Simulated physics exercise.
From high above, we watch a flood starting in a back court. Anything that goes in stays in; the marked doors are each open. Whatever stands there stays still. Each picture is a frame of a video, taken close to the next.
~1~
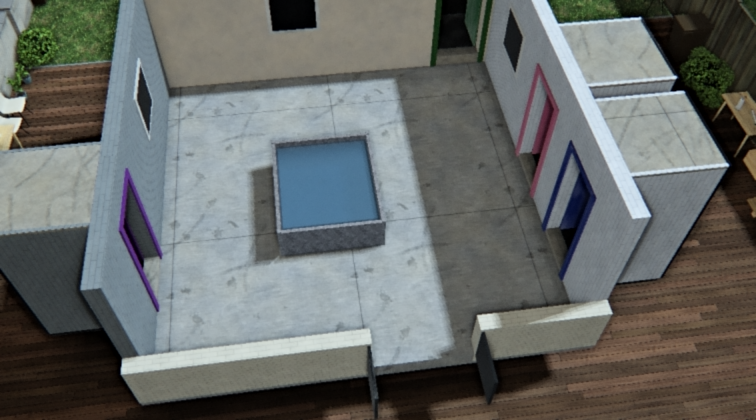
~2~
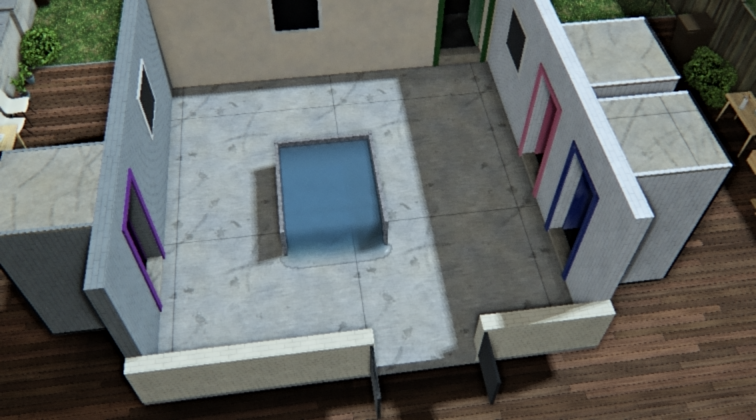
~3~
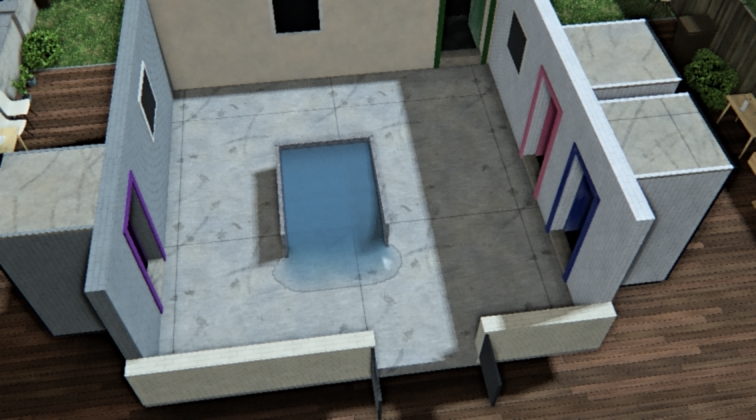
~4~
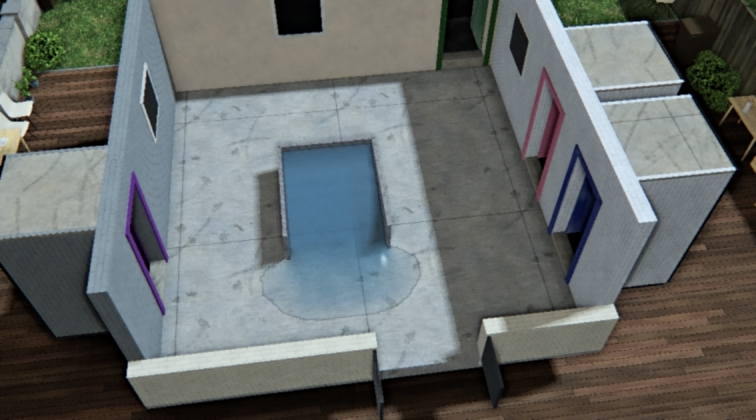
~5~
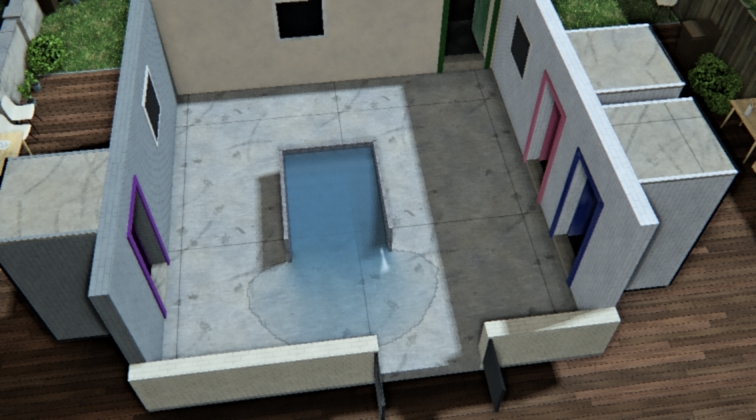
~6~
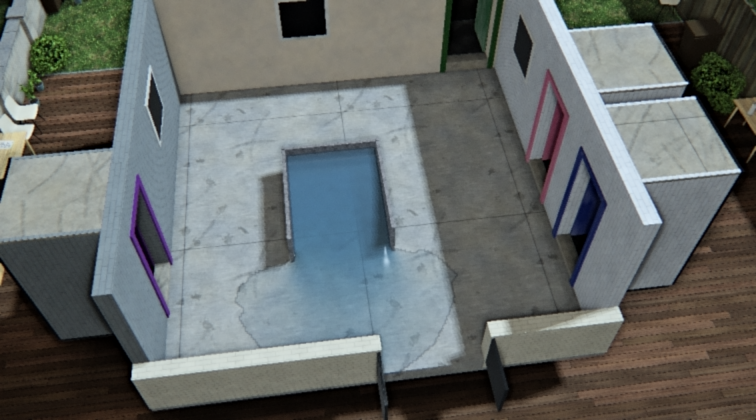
A walled grey courtyard, seen from above, had a raised tank of still blue water in it until its near side opened, and water poured out and spread across the floor in a widening rounded pool.
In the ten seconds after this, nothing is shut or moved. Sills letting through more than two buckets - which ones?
Sill by sill: Green door: Not more than two; purple door: Not more than two; pink door: Not more than two; blue door: Not more than two.
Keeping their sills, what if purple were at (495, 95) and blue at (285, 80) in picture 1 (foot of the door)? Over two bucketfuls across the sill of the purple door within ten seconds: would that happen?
Result for purple: It ends up below.
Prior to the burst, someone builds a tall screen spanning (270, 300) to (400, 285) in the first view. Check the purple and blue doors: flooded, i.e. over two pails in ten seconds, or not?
Outcome - purple door: Gets past it; blue door: Gets past it.
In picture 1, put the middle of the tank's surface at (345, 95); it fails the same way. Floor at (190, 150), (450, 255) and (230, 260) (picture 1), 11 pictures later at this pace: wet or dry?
Well, in the order you listed them, they'd be unreached, reached by the flood and reached by the flood.
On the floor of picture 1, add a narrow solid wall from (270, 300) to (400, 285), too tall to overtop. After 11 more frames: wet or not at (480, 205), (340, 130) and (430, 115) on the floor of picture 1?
Log, spots one to three: Swamped; spared; spared.
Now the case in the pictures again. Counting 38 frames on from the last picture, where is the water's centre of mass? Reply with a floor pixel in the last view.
Close to (307, 256), I reckon.
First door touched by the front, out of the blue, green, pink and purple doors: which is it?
I say the purple-painted one.
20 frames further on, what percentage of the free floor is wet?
Roughly 35 %.
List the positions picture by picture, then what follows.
The first picture shows still water in the open tank at (326, 183).
In the second picture, water pours out at (335, 241) and has run to (287, 260).
In the third picture, water pours out at (336, 244) and has run to (281, 275).
In the fourth picture, the front is at (269, 291), out from the gap at (338, 246).
In the fifth picture, the front is at a hidden place, out from the gap at (340, 249).
In the sixth picture, the front is at a hidden place, out from the gap at (343, 249).
A moment on, water covers 20 % of the floor; the green door not reached, the purple door not reached, the pink door not reached, the blue door not reached.
Next, water covers 20 % of the floor; the green door not reached, the purple door not reached, the pink door not reached, the blue door not reached.
Then, water covers 35 % of the floor; the green door not reached, the purple door wet at the sill, nothing in, the pink door not reached, the blue door wet at the sill, nothing in.
Later, water covers 60 % of the floor; the green door not reached, the purple door under two buckets in, the pink door wet at the sill, nothing in, the blue door wet at the sill, nothing in.
In the end, water covers 80 % of the floor; the green door not reached, the purple door under two buckets in, the pink door wet at the sill, nothing in, the blue door wet at the sill, nothing in.
